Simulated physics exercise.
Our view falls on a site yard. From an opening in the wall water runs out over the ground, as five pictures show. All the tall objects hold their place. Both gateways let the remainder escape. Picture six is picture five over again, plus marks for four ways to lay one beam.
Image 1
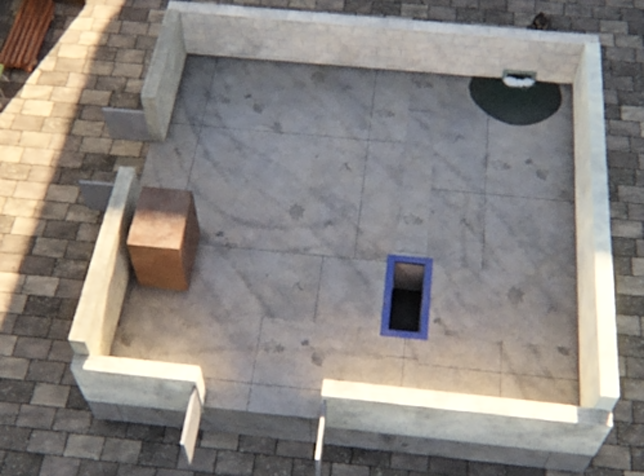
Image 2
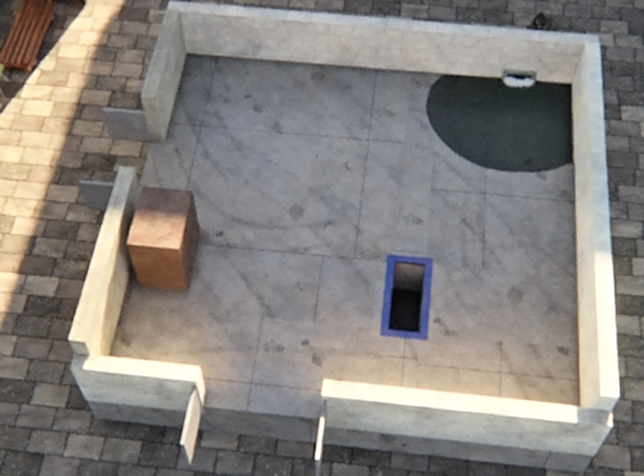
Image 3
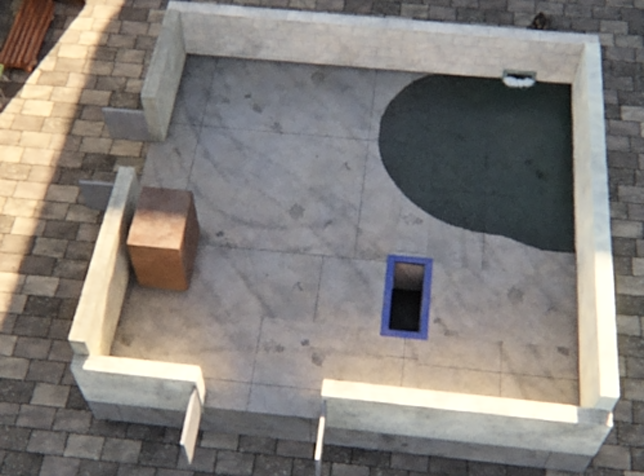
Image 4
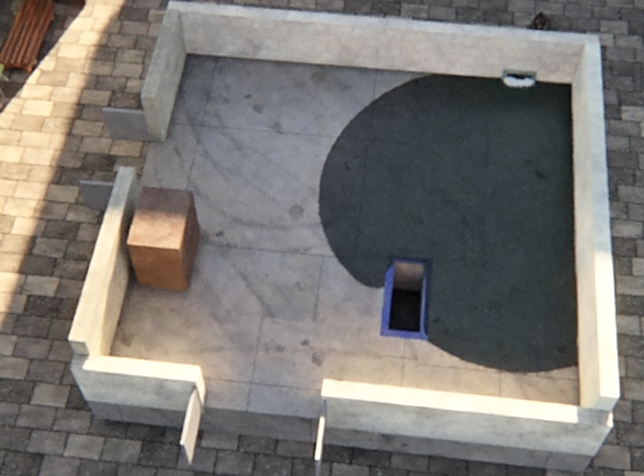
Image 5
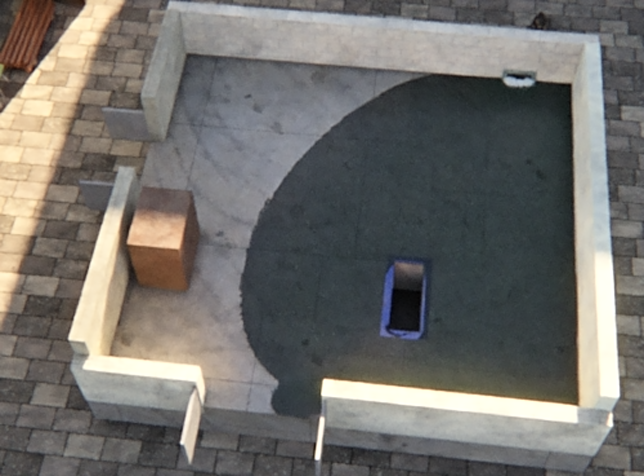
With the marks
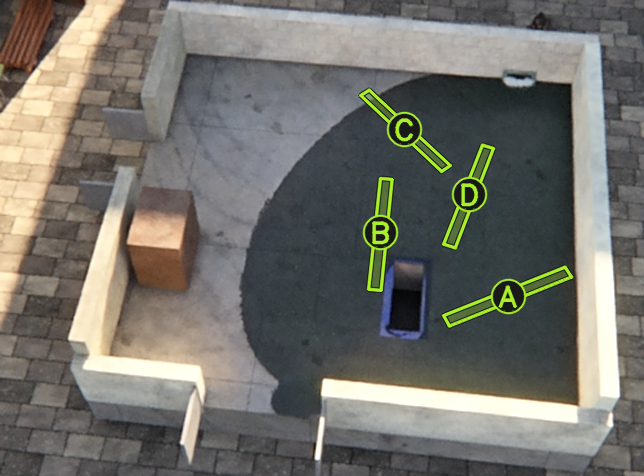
Dark water spreads from a small pale outlet at the top right of a walled, grey-paved yard, seen from high above by a camera that stays still. A copper-brown block stands at the left, a blue-rimmed rectangular pit lies right of centre, and gates stand open on the left and near sides. The water widens leftward and down, surrounds the pit and enters it, then reaches the near gateway.
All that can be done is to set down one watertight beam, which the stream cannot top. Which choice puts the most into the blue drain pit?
A is best.
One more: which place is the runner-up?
It is B.
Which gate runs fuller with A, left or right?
The right one.
On the marked copy, A from (446, 320) to (568, 272); B from (374, 289) to (386, 178); C from (365, 92) to (446, 168); D from (449, 246) to (487, 146).
With A, about 68 % of the stream runs into the blue drain pit, about 31 % out by the gates.
With B, about 39 % of the stream runs into the blue drain pit, about 59 % out by the gates.
With C, about 23 % of the stream runs into the blue drain pit, about 75 % out by the gates.
With D, about 22 % of the stream runs into the blue drain pit, about 77 % out by the gates.
